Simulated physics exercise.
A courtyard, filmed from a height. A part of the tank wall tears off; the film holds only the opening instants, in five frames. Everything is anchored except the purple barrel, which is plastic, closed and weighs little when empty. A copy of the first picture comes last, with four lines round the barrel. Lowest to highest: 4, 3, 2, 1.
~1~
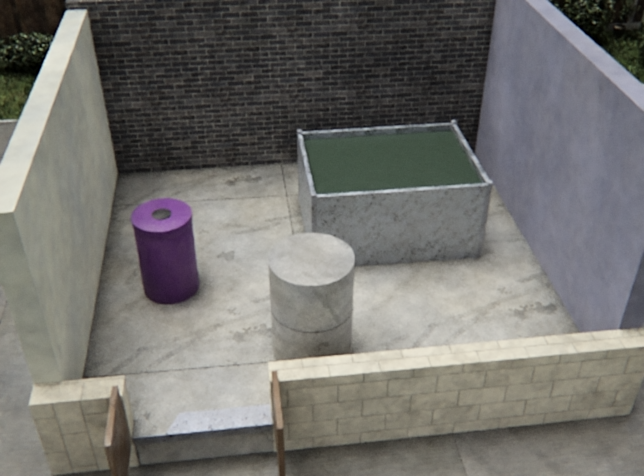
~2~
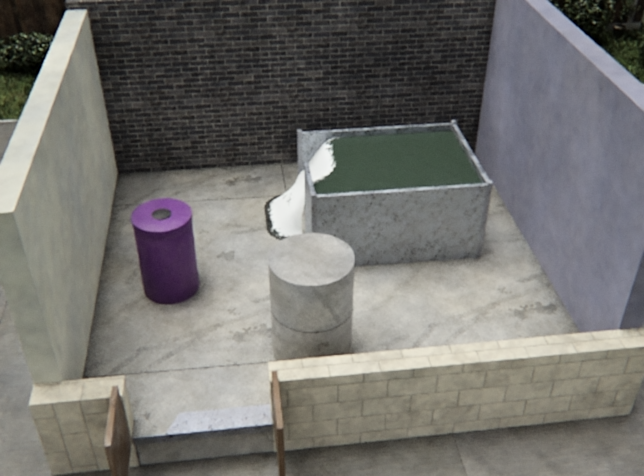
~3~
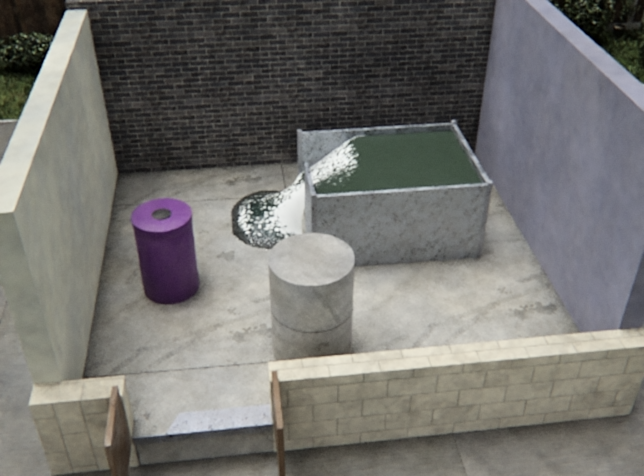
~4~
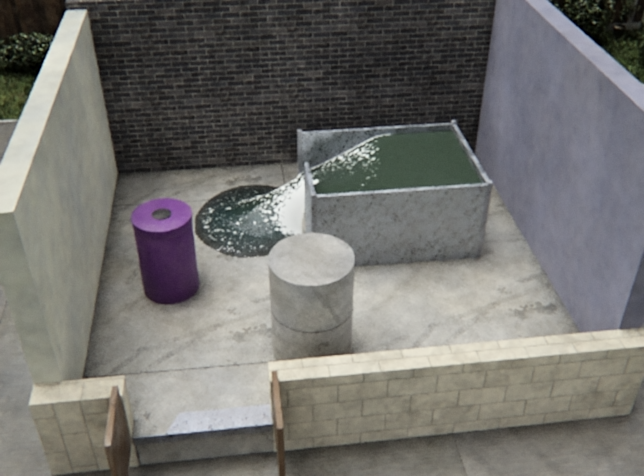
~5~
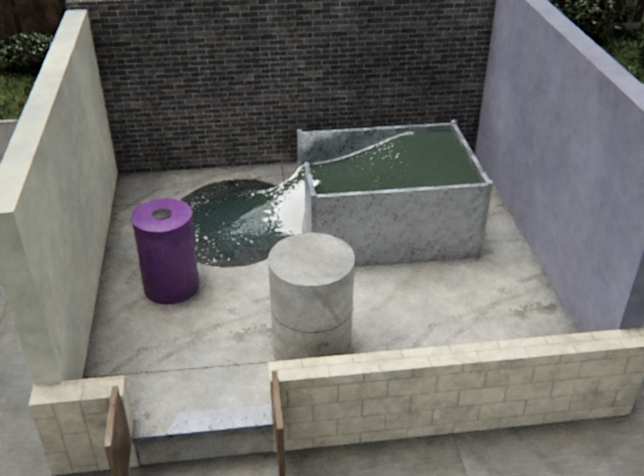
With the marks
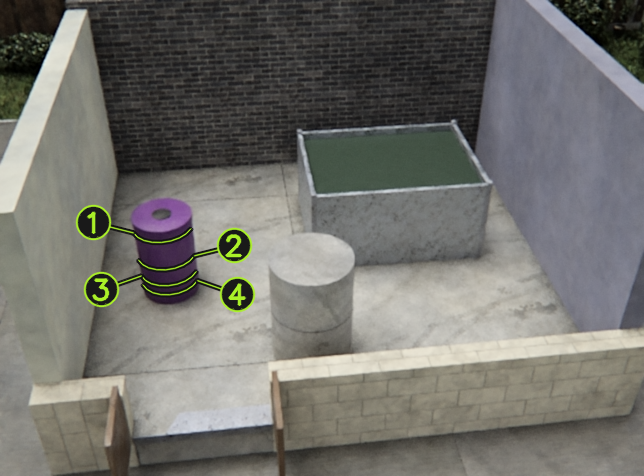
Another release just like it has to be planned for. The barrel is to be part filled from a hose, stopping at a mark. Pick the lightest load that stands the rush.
Choose 2.
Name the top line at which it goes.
That is line 3.
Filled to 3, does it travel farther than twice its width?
No.
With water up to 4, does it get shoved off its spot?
Yes, that goes wrong.
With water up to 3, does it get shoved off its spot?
Yes.
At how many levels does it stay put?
Two of them.
In lime, 1 at (161, 242); 2 at (165, 269); 3 at (168, 285); 4 at (169, 294); from the bottom up 4, 3, 2, 1.
With 1, it does not move.
With 2, it does not move.
With 3, it is pushed about half its own width away.
With 4, it is pushed about 3 times its own width away.
